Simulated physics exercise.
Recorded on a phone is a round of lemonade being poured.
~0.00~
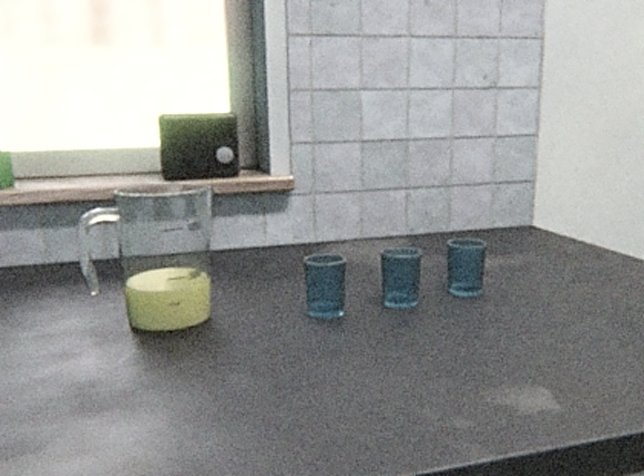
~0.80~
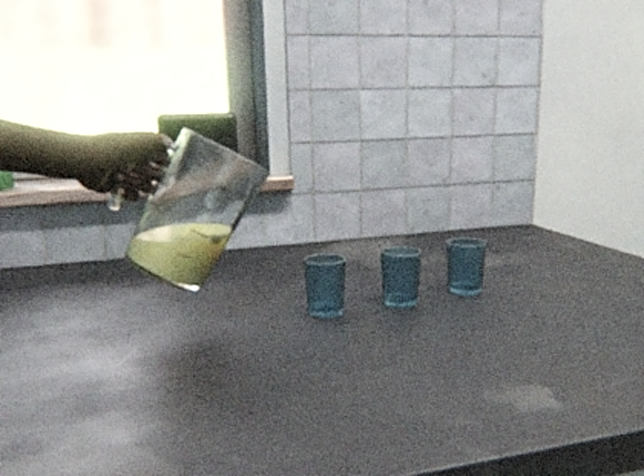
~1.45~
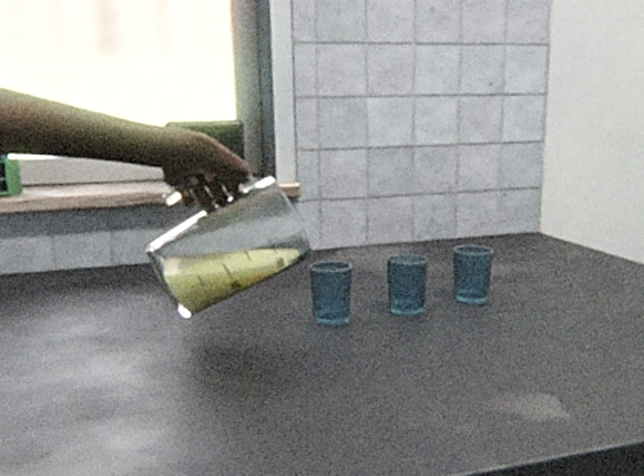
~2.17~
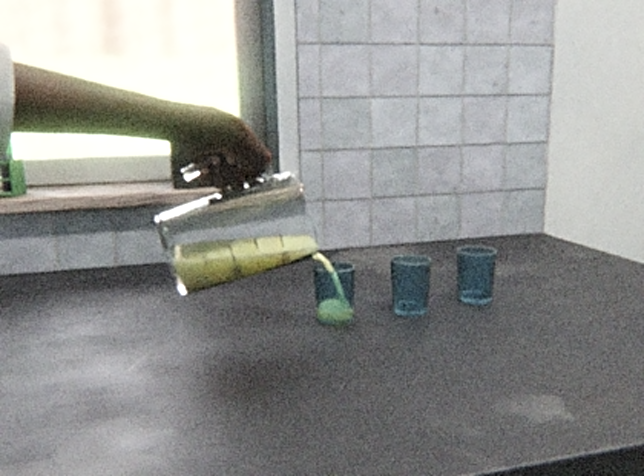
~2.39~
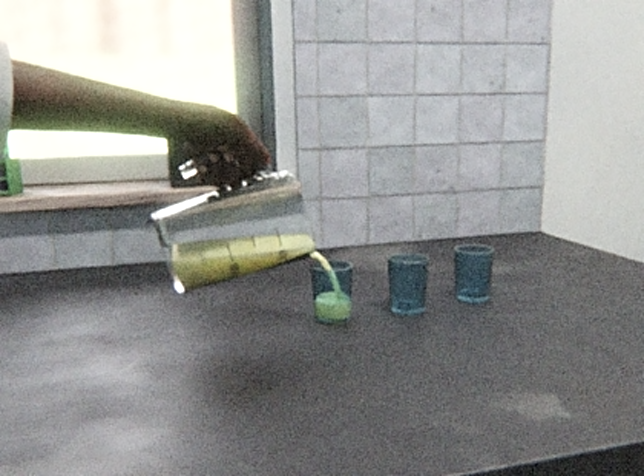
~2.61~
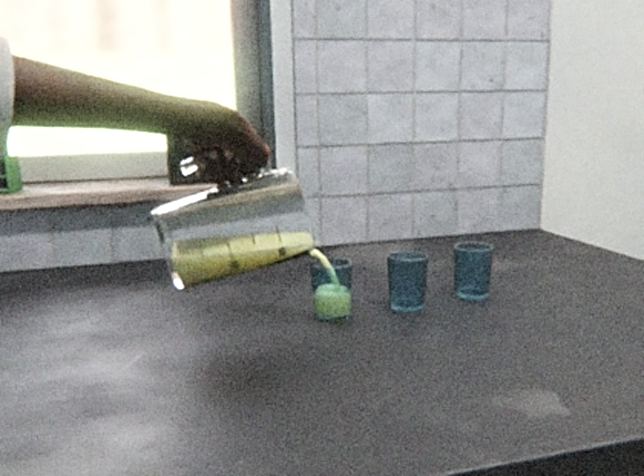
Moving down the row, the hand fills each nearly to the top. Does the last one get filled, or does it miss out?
It is adequate.
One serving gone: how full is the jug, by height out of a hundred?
Level: Approx. 20 %.
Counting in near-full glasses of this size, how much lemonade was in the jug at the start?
That works out at close to 4.0.
Around 3.2 s, the first is about two thirds full.
Around 7.0 s, the first is done and the jug has about three quarters of its load.
Around 14.6 s, all three are full and about a quarter of the lemonade is over.
